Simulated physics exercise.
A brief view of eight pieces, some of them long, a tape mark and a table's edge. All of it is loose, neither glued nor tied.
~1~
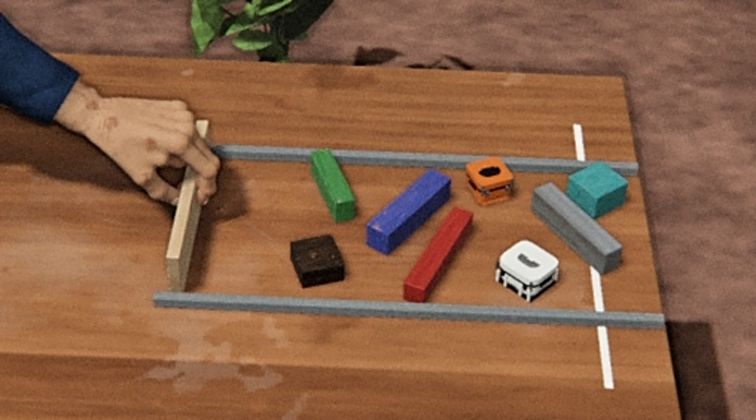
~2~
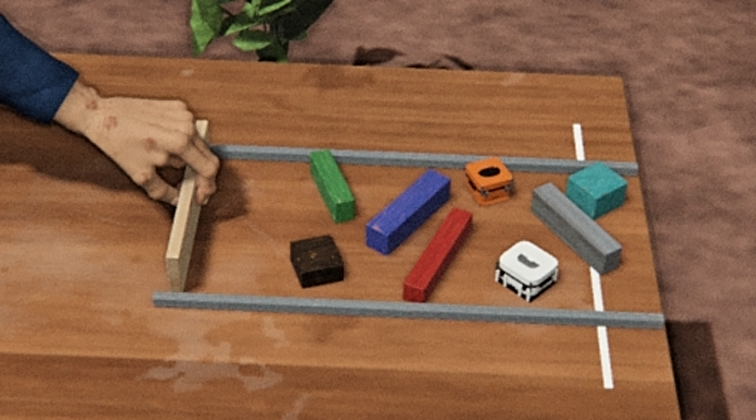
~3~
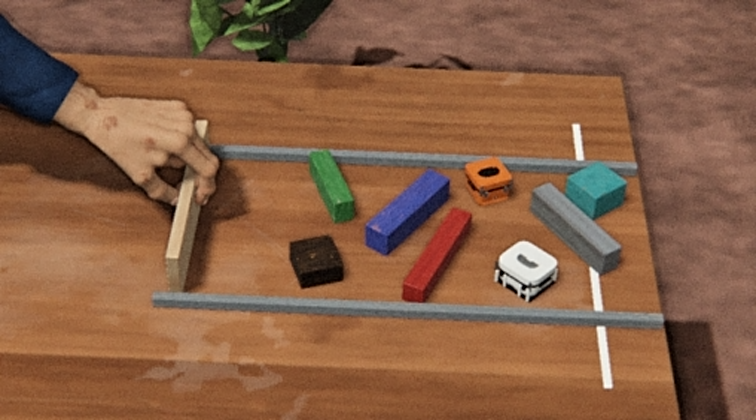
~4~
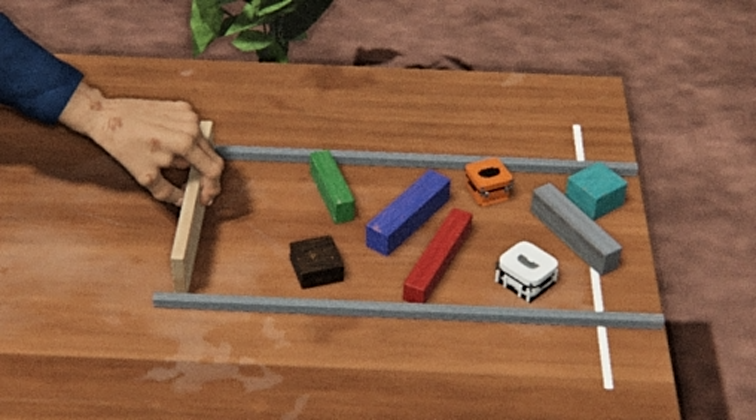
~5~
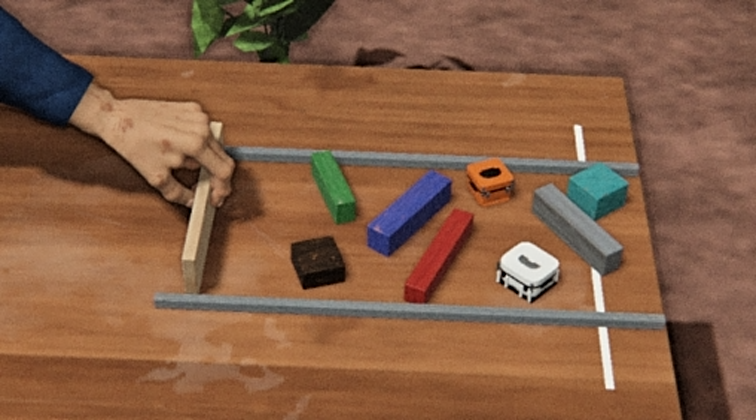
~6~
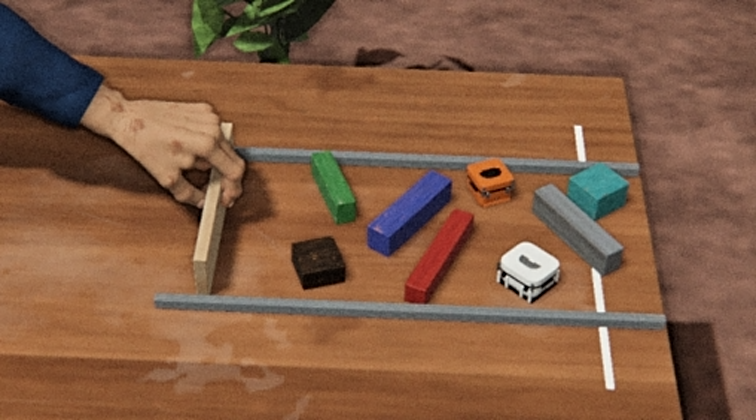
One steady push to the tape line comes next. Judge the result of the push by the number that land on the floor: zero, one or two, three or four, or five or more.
The number that land on the floor is three or four.
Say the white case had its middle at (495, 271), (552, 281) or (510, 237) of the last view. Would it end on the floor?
The white case tumbles off; falls; drops off.
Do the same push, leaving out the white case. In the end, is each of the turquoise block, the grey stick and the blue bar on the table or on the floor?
Outcome for the turquoise block: It drops; for the grey stick: It drops; for the blue bar: It stays.
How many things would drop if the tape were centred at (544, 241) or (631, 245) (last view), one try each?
Per try: 0; 6.
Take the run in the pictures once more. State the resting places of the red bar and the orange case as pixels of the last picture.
Final centres, first then second: (655, 269), (625, 178).
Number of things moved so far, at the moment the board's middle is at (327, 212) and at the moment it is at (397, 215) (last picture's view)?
First 2, after that 4.
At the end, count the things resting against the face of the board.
2.
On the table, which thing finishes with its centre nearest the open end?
The red bar is the one.
Soon after, none off yet; turquoise block at rest near (597, 192); grey stick at rest near (577, 229); white case at rest near (529, 273).
Then, none off yet; turquoise block at rest near (597, 192); grey stick at rest near (577, 229); white case moving near (541, 273).
Further on, none off yet; turquoise block moved a little near (622, 187); grey stick moved a little near (624, 229); white case moved well along near (640, 284).
At rest, the number that fall off is three or four; fallen, white case, grey stick and turquoise block.
